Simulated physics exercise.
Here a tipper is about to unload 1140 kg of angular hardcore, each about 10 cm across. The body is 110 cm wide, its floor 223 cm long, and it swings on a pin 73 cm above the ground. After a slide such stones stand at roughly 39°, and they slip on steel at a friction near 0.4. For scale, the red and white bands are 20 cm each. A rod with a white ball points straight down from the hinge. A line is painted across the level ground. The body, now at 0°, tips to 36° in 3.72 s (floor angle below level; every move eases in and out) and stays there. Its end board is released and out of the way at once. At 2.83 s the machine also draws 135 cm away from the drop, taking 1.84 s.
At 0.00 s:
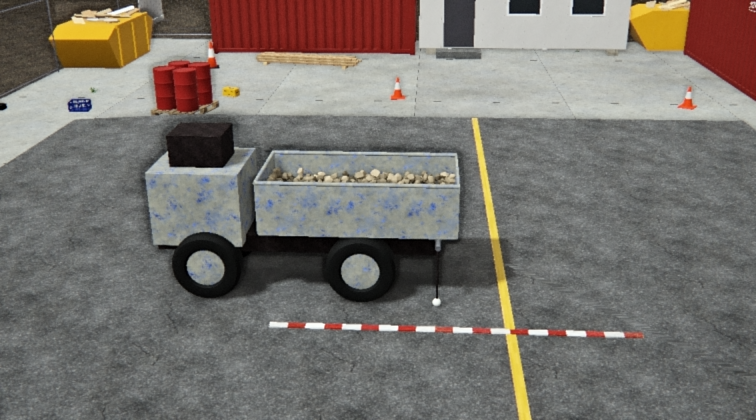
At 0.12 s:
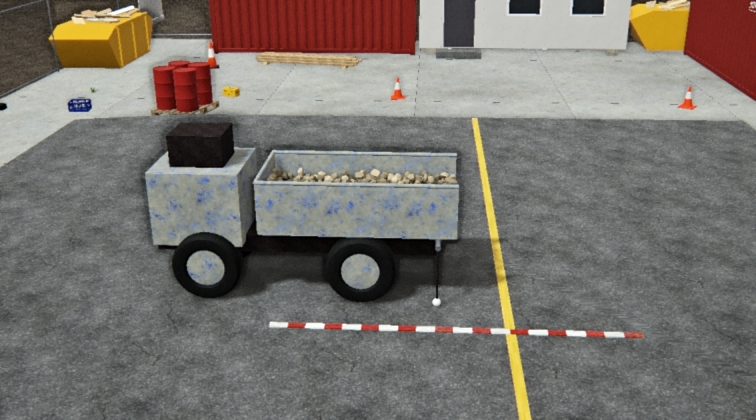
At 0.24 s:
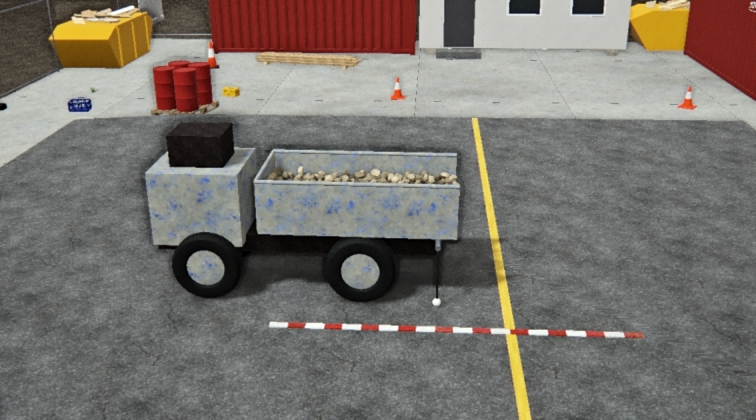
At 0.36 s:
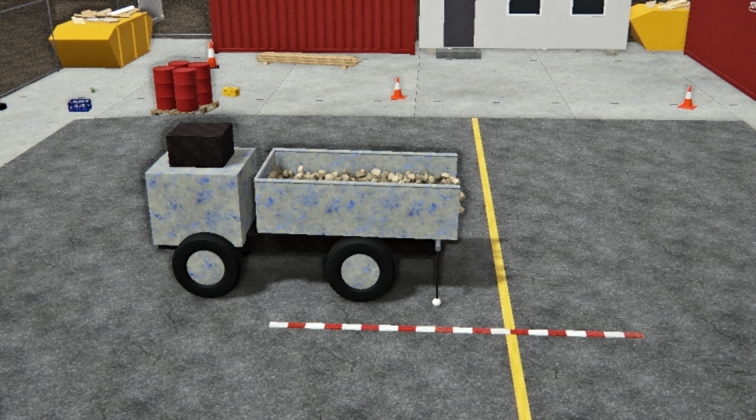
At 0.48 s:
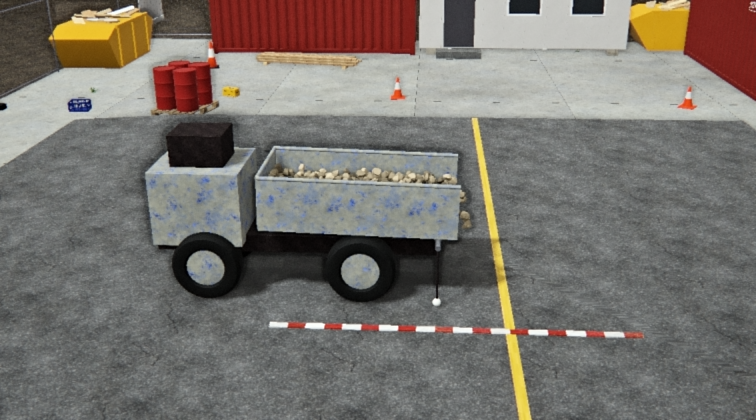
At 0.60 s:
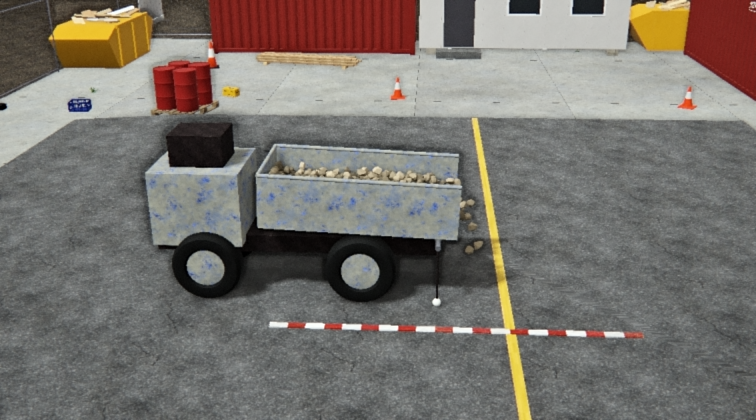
The clip opens on a parked tipper with a speckled, open-topped body full of pale stones, beside a yellow line and a red and white banded strip. The body then tilts very slightly, its left end rising, and a few stones drop from its right end.
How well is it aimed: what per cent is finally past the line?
Some 15 per cent of it.
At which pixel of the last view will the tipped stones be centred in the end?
Their middle is at about (462, 274).
After 2.8 s the floor is at 30°; 73 % in the body, 23 % short of the line, 4 % past the line; the foremost stones are at (541, 290).
After 3.8 s the floor is at 36°; 6 % in the body, 81 % short of the line, 14 % past the line; the foremost stones are at (552, 280).
After 5.1 s the floor is at 36°; 0 % in the body, 85 % short of the line, 15 % past the line; the foremost stones are at (558, 284).
After 8.1 s the floor is at 36°; 0 % in the body, 85 % short of the line, 15 % past the line; the foremost stones are at (558, 284).
